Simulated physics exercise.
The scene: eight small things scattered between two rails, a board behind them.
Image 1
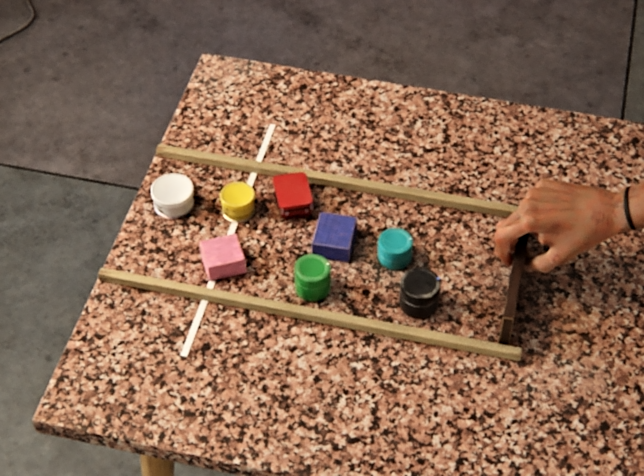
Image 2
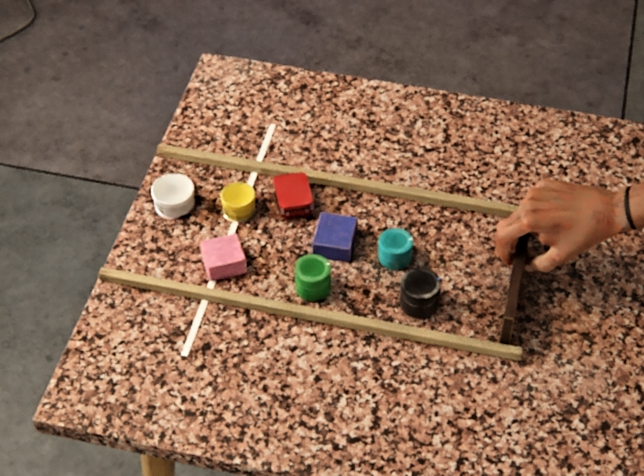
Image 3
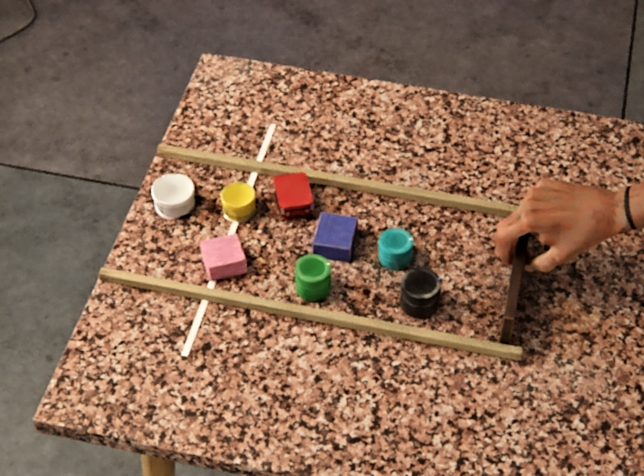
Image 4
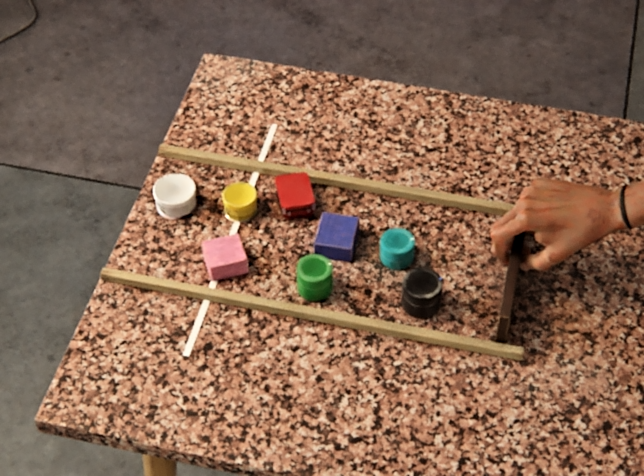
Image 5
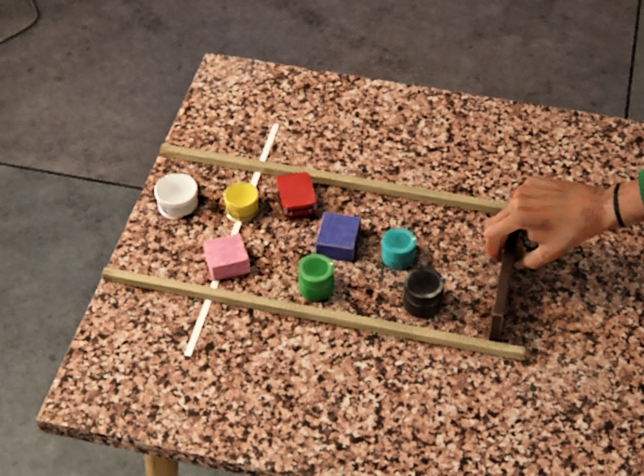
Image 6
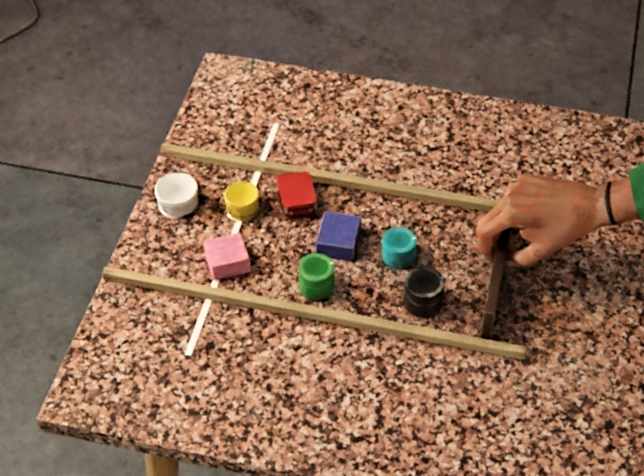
On a speckled pinkish-brown tabletop above a grey floor, seen from above at an angle, two pale wooden rails run across with a thin white strip crossing beneath them. Between the rails sit white, yellow, red, pink, blue, green, turquoise and black objects, left of a dark board gripped by a hand. The hand, at first nearly still, slides the board slightly left, while the objects stay practically in place.
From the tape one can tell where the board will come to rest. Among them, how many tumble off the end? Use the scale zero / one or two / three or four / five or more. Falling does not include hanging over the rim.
On that scale it is zero.
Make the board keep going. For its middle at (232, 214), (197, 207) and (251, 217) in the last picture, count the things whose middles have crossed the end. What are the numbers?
0, 1 and 0.
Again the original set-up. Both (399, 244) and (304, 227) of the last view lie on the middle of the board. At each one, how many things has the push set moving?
Counting first: 2, next 7.
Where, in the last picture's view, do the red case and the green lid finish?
Final positions - red case around (237, 178), green lid around (169, 261).
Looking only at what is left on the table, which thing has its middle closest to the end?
It's the white tin.
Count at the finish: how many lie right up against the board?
Looks like 3 of them, all told.
Soon after, none off yet; white tin at rest near (177, 196); yellow pot at rest near (242, 202); pink block at rest near (227, 257).
Then, none off yet; white tin at rest near (177, 196); yellow pot at rest near (242, 202); pink block moving near (217, 254).
At rest, the number that fall off is zero.
